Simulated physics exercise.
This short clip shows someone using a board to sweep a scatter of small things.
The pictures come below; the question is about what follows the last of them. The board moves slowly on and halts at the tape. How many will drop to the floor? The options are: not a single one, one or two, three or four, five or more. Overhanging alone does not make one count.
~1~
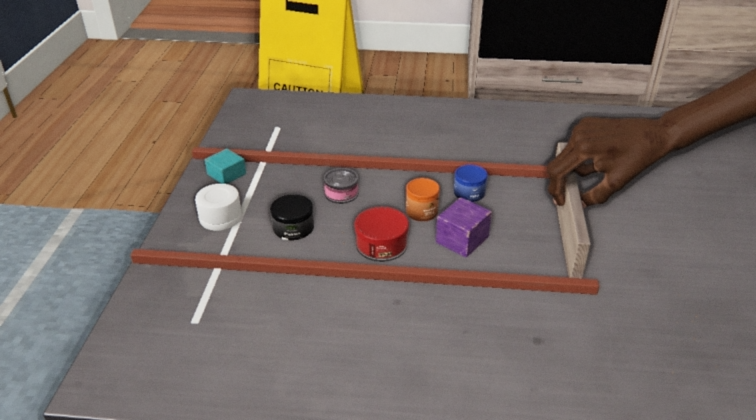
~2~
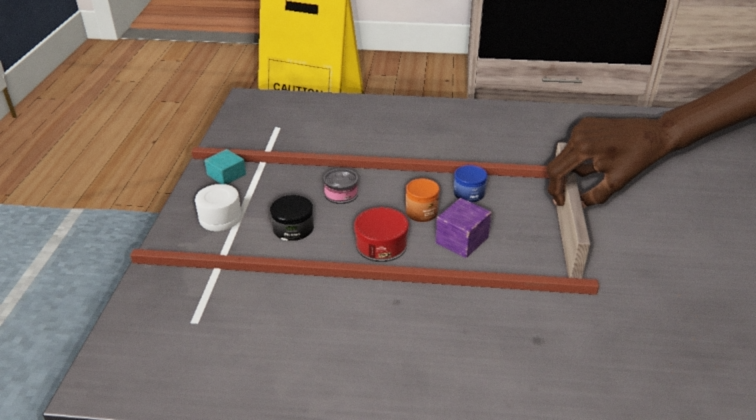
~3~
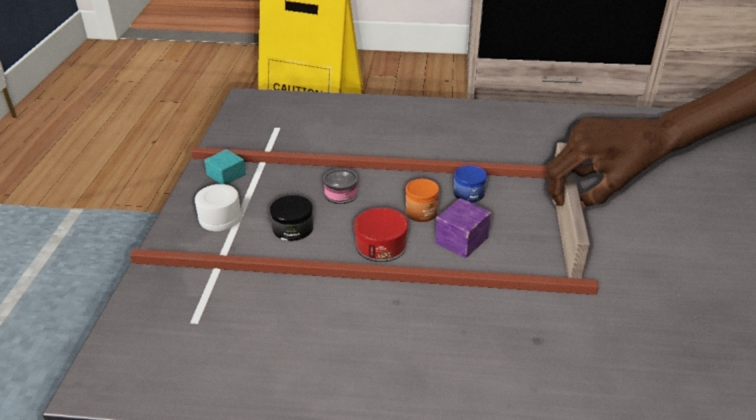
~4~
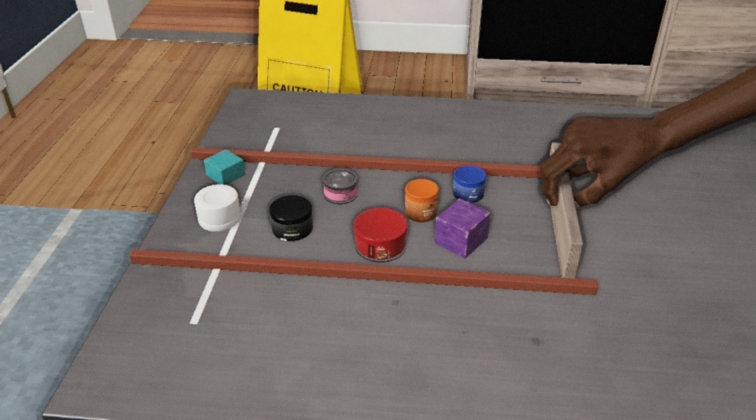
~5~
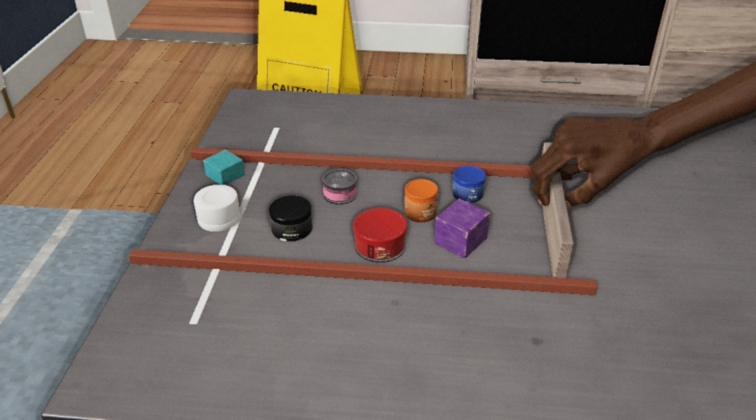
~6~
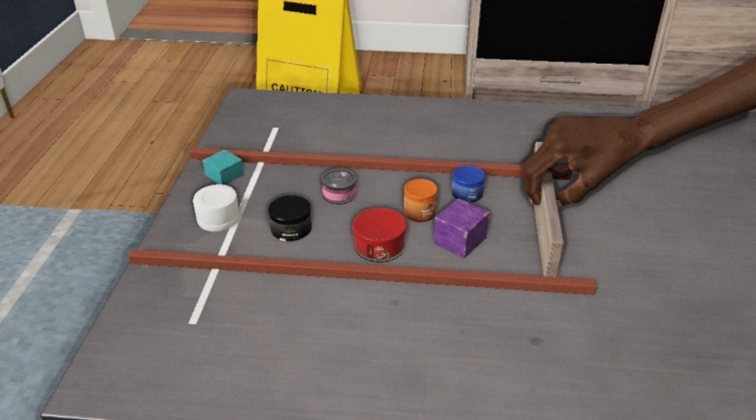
Answer: One or two.
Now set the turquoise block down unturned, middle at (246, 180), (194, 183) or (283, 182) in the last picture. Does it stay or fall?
In that order, it holds on; holds on; is kept.
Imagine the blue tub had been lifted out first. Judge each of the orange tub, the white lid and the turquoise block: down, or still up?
The orange tub survives, the white lid tumbles off, the turquoise block is kept.
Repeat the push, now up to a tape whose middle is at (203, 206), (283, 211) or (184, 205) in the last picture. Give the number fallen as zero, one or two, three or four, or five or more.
In turn: Three or four, not one, 5 or more.
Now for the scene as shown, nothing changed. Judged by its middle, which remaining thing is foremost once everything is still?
Red pot.
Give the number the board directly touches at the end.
Result: 3 in all.
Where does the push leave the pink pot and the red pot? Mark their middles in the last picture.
The first comes to rest at (210, 181), and the second at (165, 227).
Soon after, none off yet; turquoise block at rest near (224, 168); white lid at rest near (217, 208); black tub at rest near (291, 218).
Then, none off yet; turquoise block at rest near (224, 168); white lid moved about its own width near (194, 201); black tub moved about its own width near (233, 207).
At rest, the number that fall off is one or two; fallen, white lid.
